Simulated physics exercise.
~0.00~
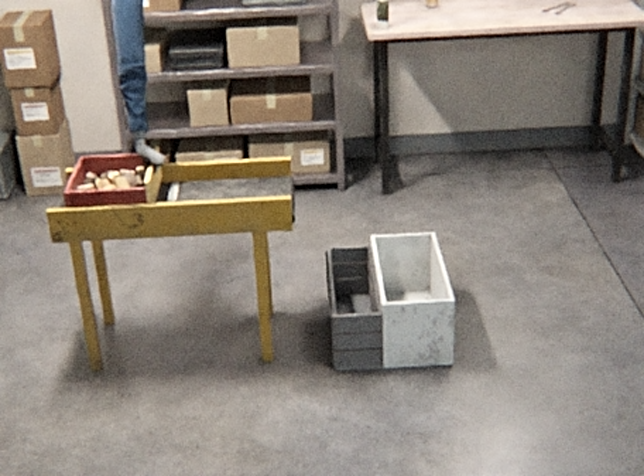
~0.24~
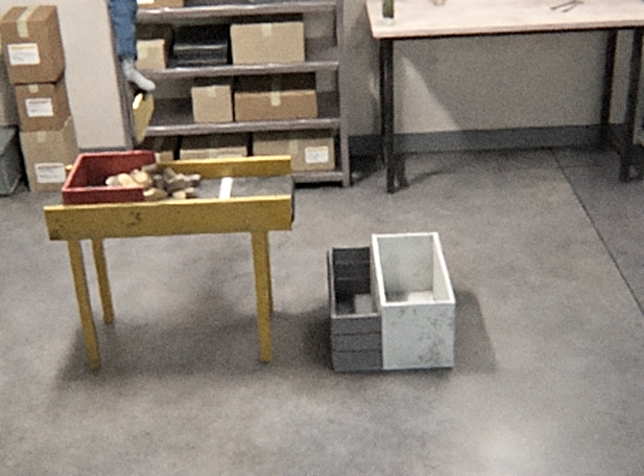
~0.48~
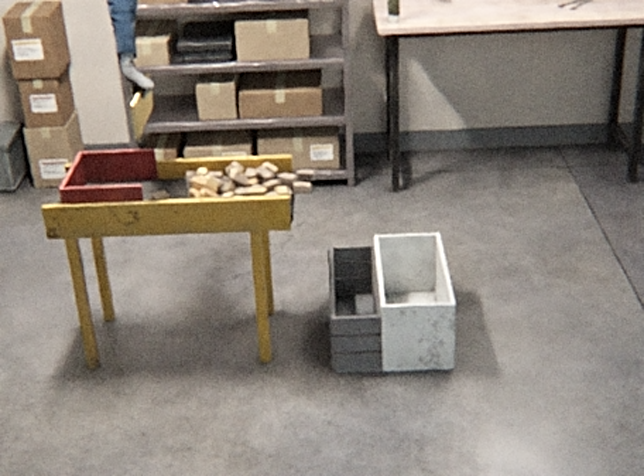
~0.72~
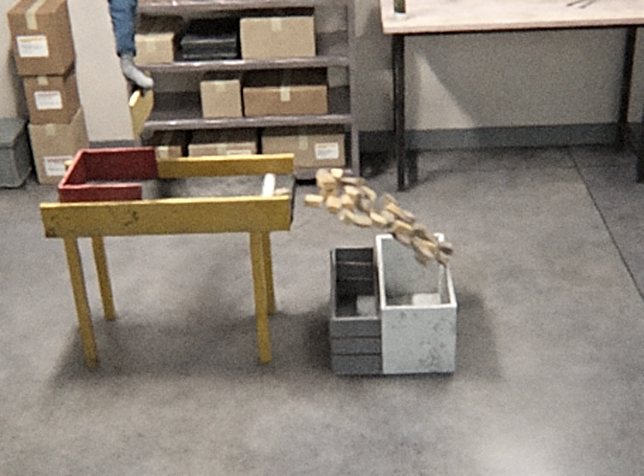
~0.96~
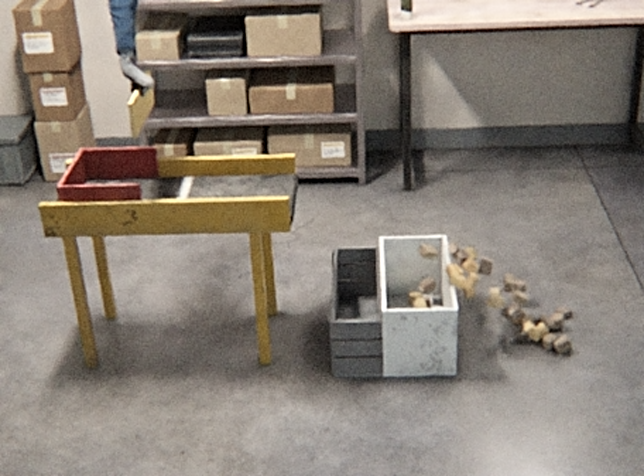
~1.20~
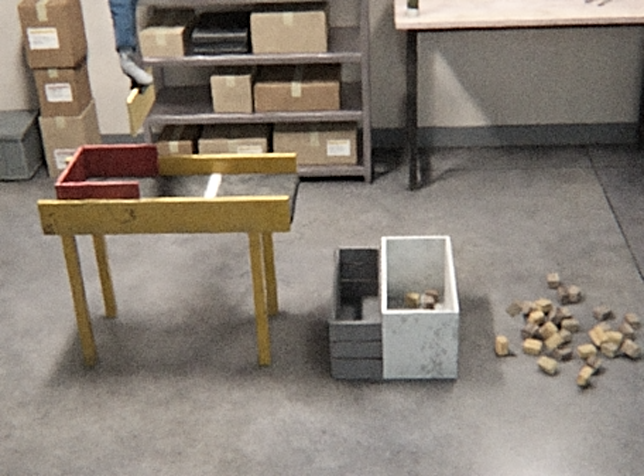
Small wooden blocks slid rightward from a red pen along a yellow-sided belt after a gloved hand lifted a gate, then flew off the end over a grey box; a few landed in the white box, but most scattered on the floor beyond it.
